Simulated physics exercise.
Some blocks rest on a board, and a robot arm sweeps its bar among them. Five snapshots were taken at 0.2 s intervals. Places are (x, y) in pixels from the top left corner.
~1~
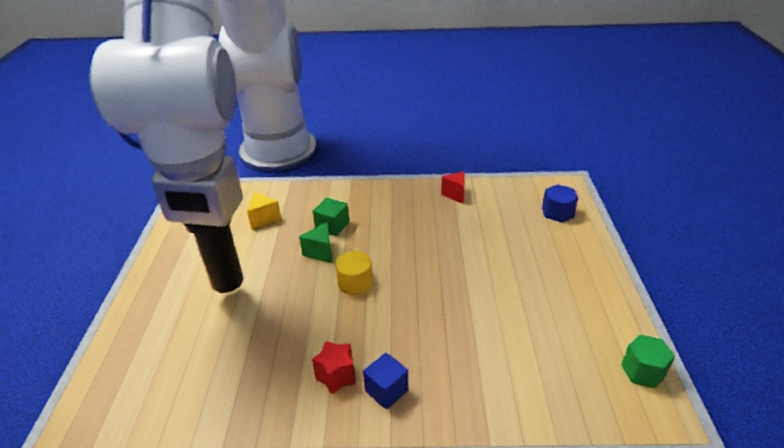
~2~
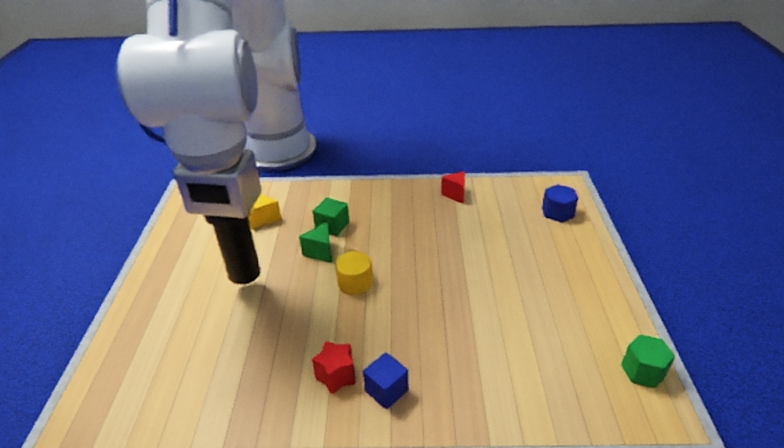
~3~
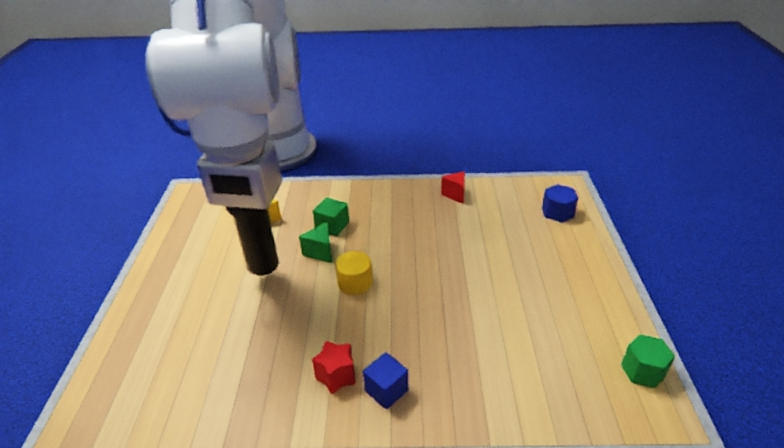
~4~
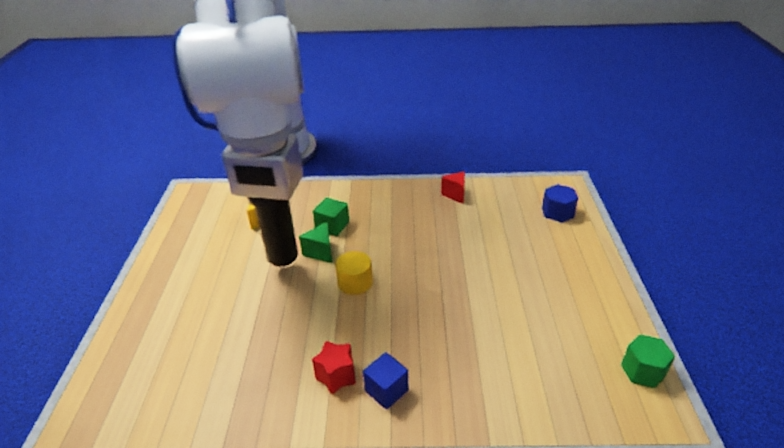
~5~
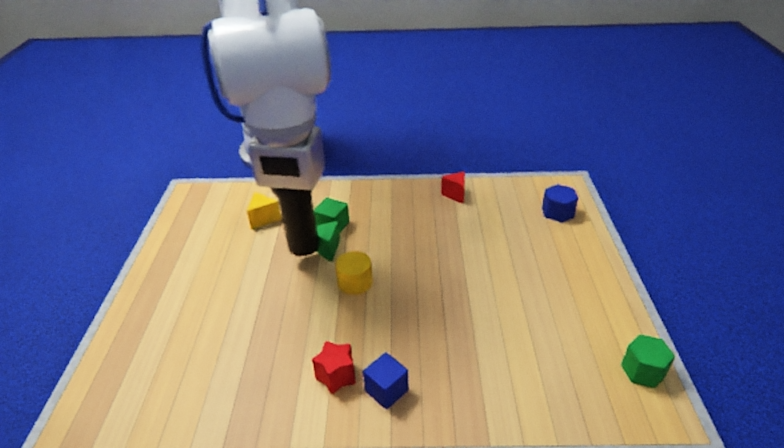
A robot arm sweeps its black bar rightward across the board to the green triangle.
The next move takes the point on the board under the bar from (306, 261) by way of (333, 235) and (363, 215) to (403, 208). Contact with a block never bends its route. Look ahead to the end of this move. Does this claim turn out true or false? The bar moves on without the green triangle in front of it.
Verdict: True.
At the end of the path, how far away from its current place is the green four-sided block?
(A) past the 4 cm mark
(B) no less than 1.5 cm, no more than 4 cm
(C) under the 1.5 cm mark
I'll go with A - past the 4 cm mark.
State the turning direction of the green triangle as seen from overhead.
It twists clockwise.
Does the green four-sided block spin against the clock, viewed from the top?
I believe so.
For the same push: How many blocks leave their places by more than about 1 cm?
My forecast: 2.
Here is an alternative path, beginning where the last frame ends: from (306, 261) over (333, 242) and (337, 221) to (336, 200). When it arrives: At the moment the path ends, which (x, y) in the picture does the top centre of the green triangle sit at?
The middle of its upper face will lie at (359, 208).
On the path given first. One third of the way, bar at (332, 221); green triangle at (356, 213), turned 30° clockwise; green four-sided block at (339, 199), turned 35° anticlockwise.
Two thirds of the way, bar at (362, 201); green triangle at (381, 205), turned 105° clockwise; green four-sided block at (353, 182), turned 55° anticlockwise.
At the end, bar at (403, 194); green triangle at (390, 205), turned 135° clockwise; green four-sided block at (353, 182), turned 55° anticlockwise; yellow circular block not moved.
